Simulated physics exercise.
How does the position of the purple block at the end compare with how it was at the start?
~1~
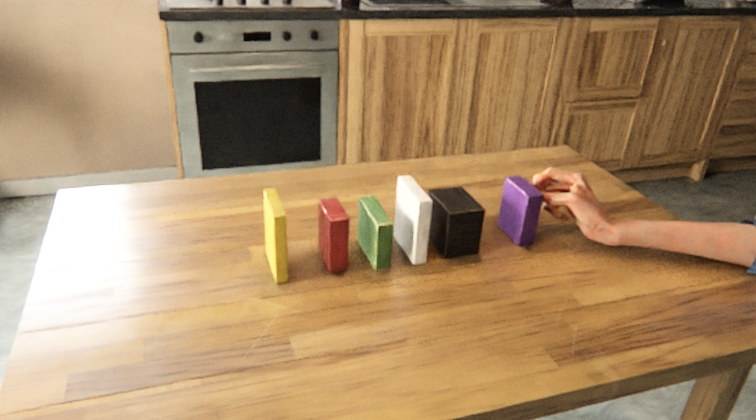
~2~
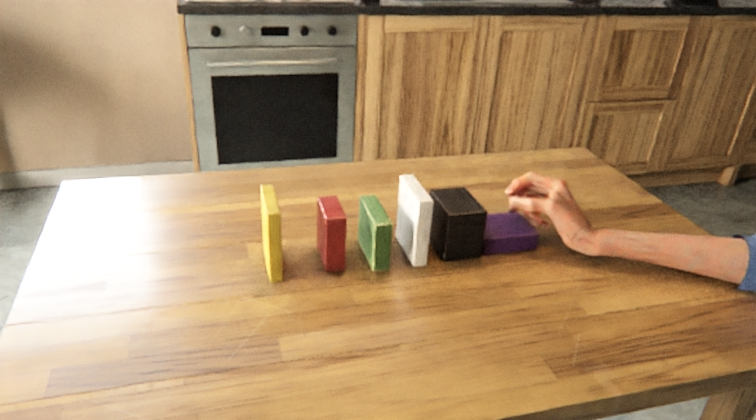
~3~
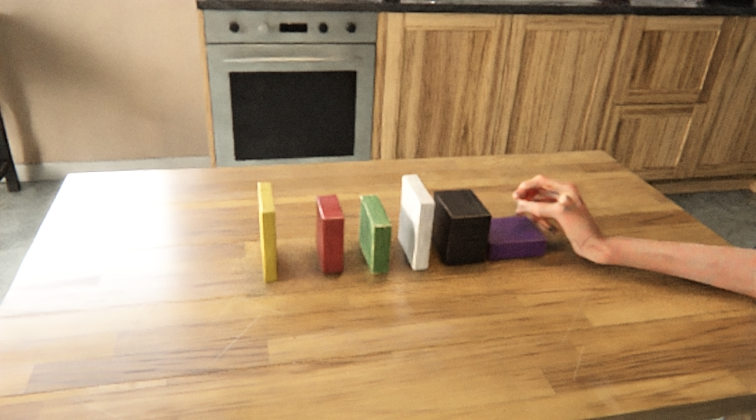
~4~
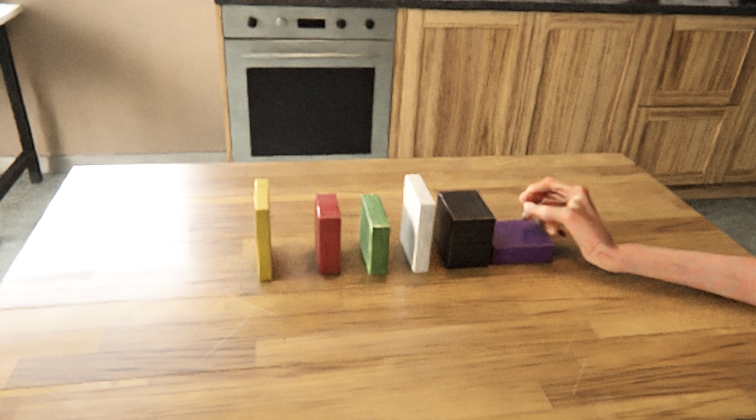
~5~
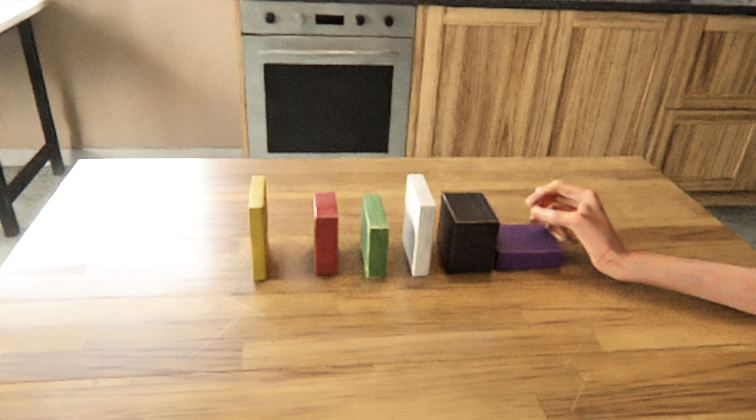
At the start the purple block stands upright near the hand, but by the end it is lying on its side next to the black block.
